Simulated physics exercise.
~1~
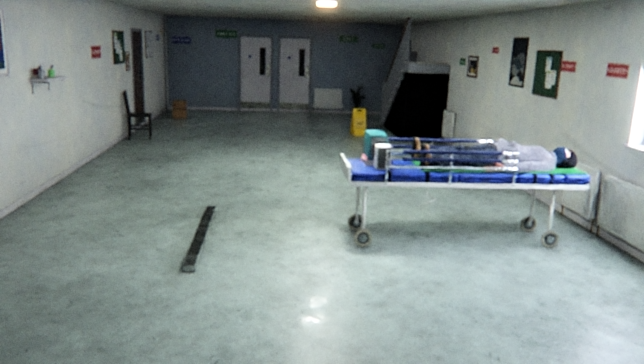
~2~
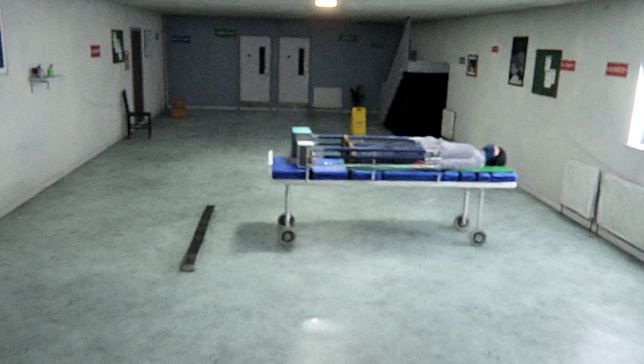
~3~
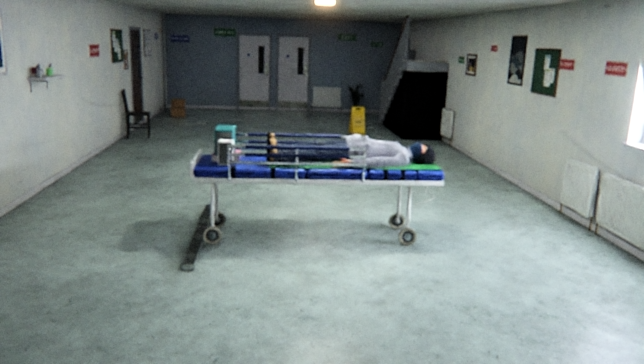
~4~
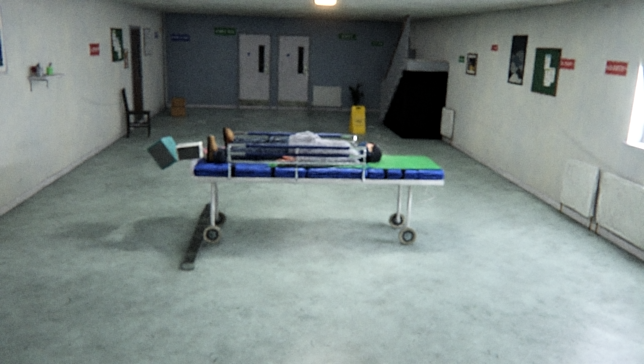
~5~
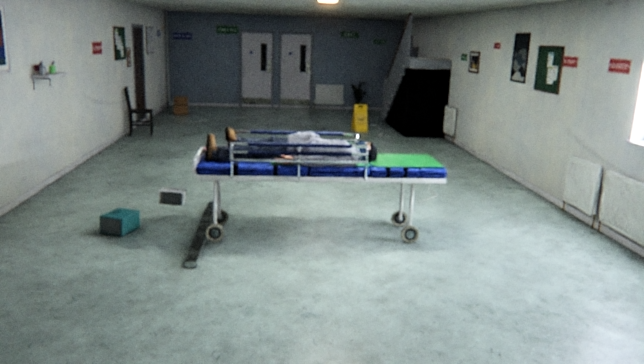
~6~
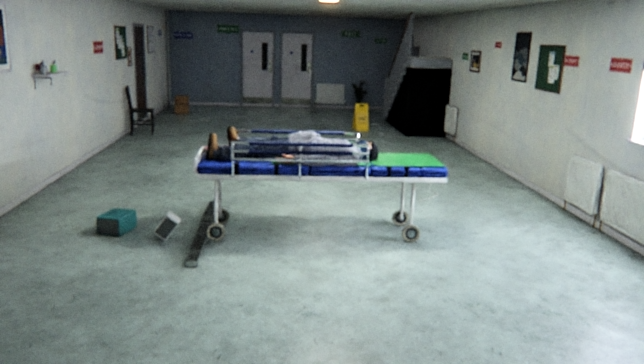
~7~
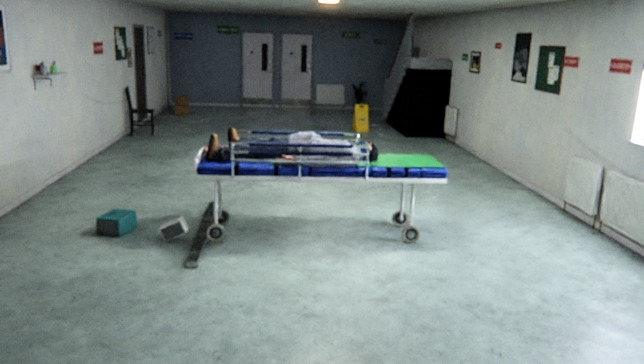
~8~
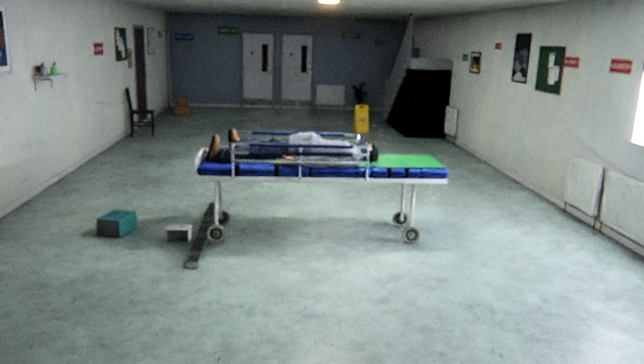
A gurney carrying a person rolls left, stops at a sill, and two boxes fall off.
